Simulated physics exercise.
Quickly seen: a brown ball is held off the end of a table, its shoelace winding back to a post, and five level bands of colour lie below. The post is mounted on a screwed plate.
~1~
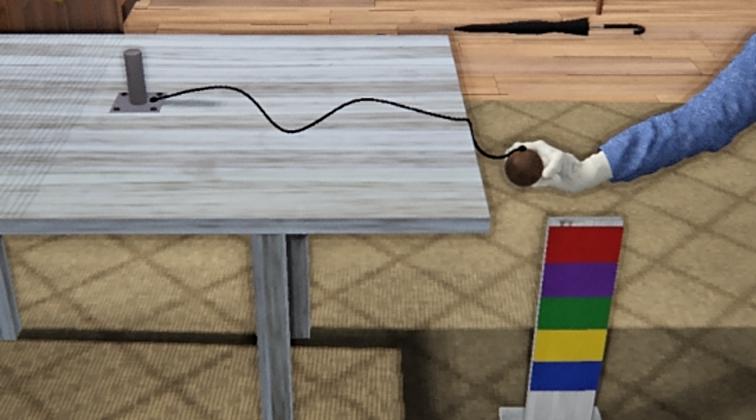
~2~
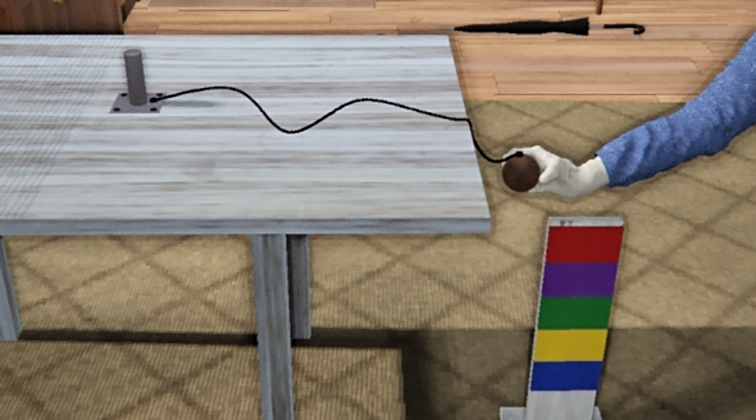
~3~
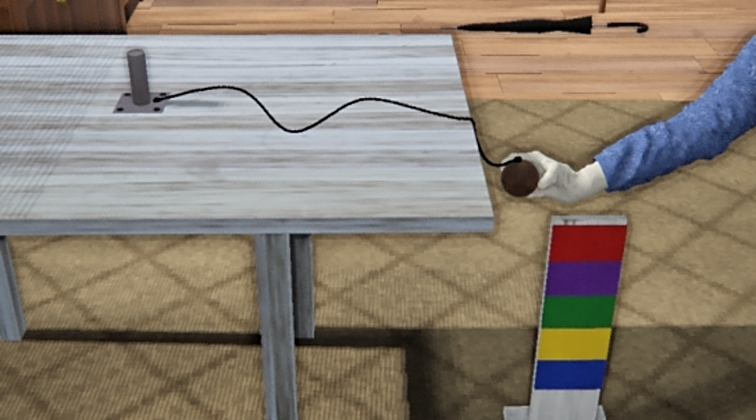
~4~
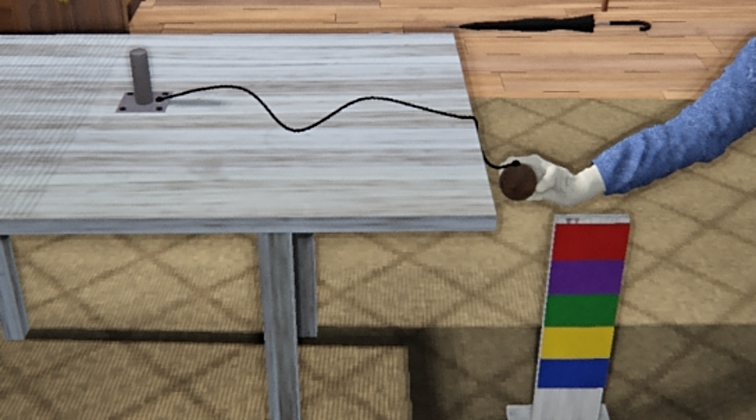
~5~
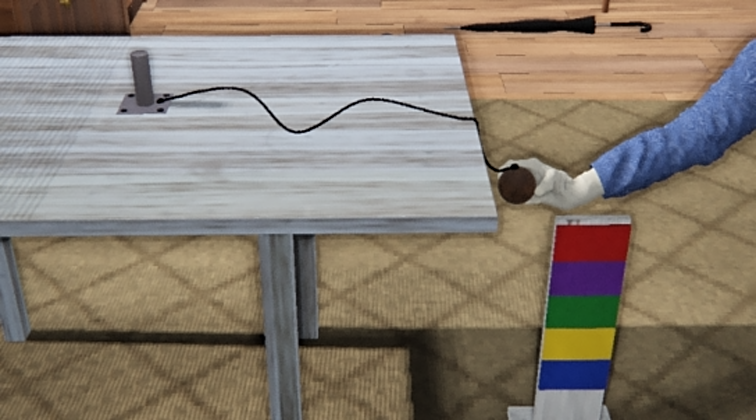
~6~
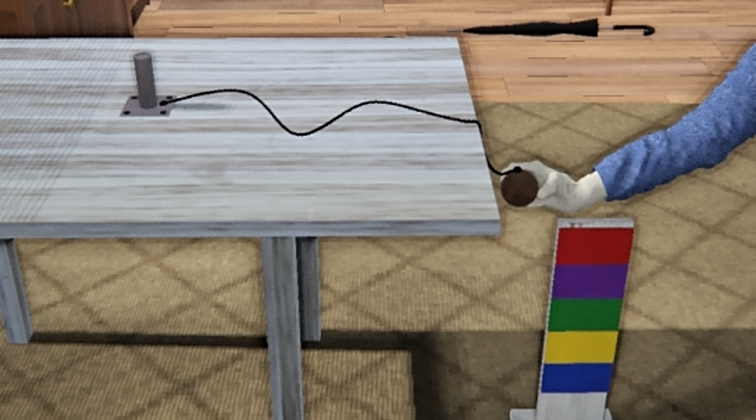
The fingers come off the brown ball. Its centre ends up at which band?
At the green one.
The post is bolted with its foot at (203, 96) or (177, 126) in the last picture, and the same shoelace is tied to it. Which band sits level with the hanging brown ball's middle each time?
Try one - yellow; try two - yellow.
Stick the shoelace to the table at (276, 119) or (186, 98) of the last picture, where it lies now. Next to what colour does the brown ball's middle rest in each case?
In order: Purple; green.
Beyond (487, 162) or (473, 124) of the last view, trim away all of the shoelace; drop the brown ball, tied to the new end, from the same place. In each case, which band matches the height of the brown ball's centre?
First try: Purple; second try: Red.
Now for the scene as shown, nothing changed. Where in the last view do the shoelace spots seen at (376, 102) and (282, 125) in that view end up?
End: (476, 120) and then (343, 109).
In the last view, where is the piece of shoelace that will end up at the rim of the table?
Roughly (376, 102).
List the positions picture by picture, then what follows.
Brown ball (524, 167); red (584, 246); purple (580, 281); green (575, 315); yellow (570, 347); blue (566, 377), in the first picture.
Brown ball (521, 173); shoelace through (193, 91) (256, 104) (307, 128) (367, 100) (446, 118), in the second picture.
Brown ball (520, 178), in the third picture.
Brown ball (518, 182); shoelace through (198, 90) (262, 103) (313, 126) (372, 98) (452, 116), in the fourth picture.
Brown ball (517, 185), in the fifth picture.
Brown ball (520, 188); shoelace through (202, 94) (266, 107) (316, 130) (376, 102) (455, 120), in the sixth picture.
Soon after, ball near (507, 304); level with green.
After that, ball near (441, 288); level with green.
And then, ball near (480, 293); level with green.
In the end, ball near (468, 293); level with green. Its middle rests at the green band.
